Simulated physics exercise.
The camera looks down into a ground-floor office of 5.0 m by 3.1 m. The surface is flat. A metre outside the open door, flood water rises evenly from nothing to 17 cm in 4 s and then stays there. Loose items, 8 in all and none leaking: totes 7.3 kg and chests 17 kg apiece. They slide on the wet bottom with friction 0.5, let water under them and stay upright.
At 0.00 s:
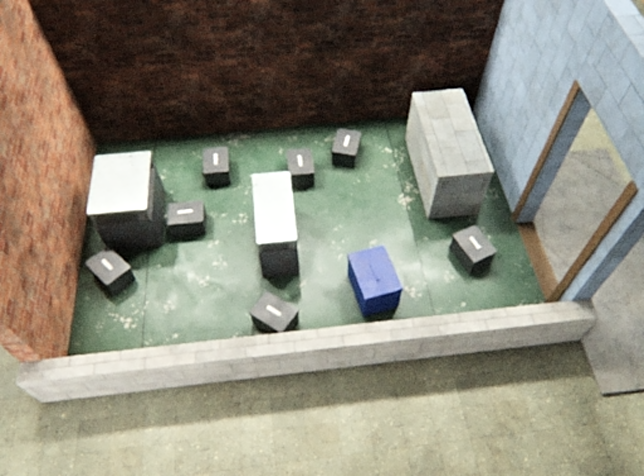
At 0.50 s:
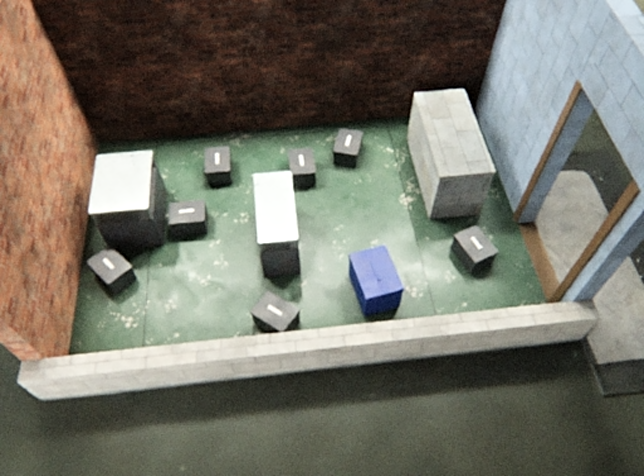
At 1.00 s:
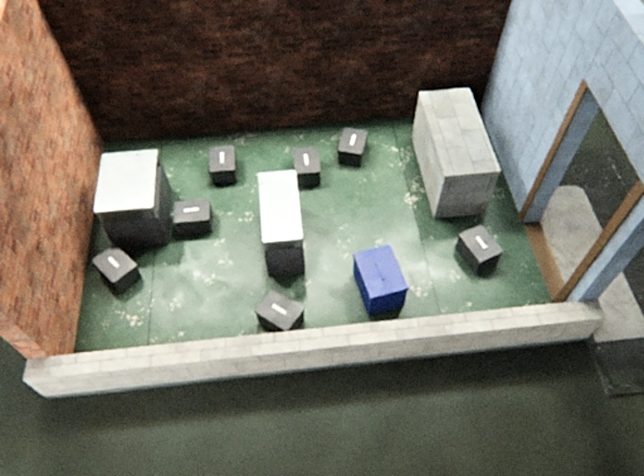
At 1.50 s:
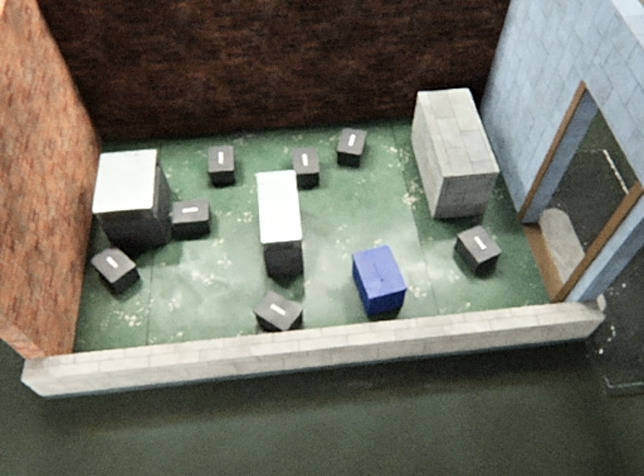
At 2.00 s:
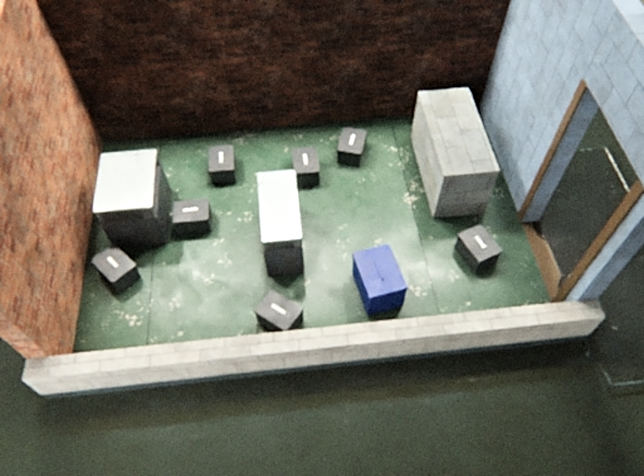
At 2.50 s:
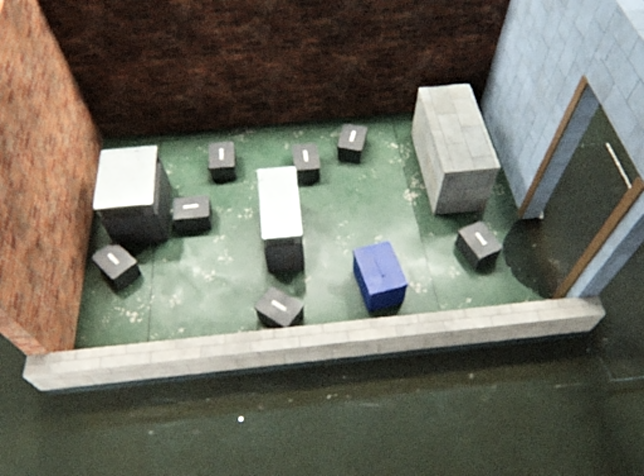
In this clip, dark water spreads over the pale ground outside a walled room, surrounds it, and then begins covering the green floor just inside the doorway at right, while the blue box and other blocks stay in place.
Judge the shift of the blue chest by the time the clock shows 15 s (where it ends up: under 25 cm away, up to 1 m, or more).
Blue chest gets carried off.
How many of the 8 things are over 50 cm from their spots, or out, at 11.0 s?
I count 4.
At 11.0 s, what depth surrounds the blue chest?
About 7 cm.
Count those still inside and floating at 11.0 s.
3 of them.
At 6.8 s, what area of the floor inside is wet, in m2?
Roughly 9.5 m2.
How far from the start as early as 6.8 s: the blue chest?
About 80 cm.
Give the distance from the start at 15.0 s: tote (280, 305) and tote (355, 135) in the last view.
In that order: 200 cm, 80 cm.
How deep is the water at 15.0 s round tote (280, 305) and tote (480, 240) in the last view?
Roughly 12 and 8 cm.
After 3.5 s the blue chest is near (380, 267), 0.0 m from its start, aground; 0 afloat.
After 6.8 s the blue chest is near (308, 269), 0.7 m from its start, afloat; 2 afloat.
After 11.0 s the blue chest is near (204, 282), 1.8 m from its start, aground; 3 afloat.
After 15.0 s the blue chest is near (100, 283), 2.8 m from its start, afloat; 8 afloat.
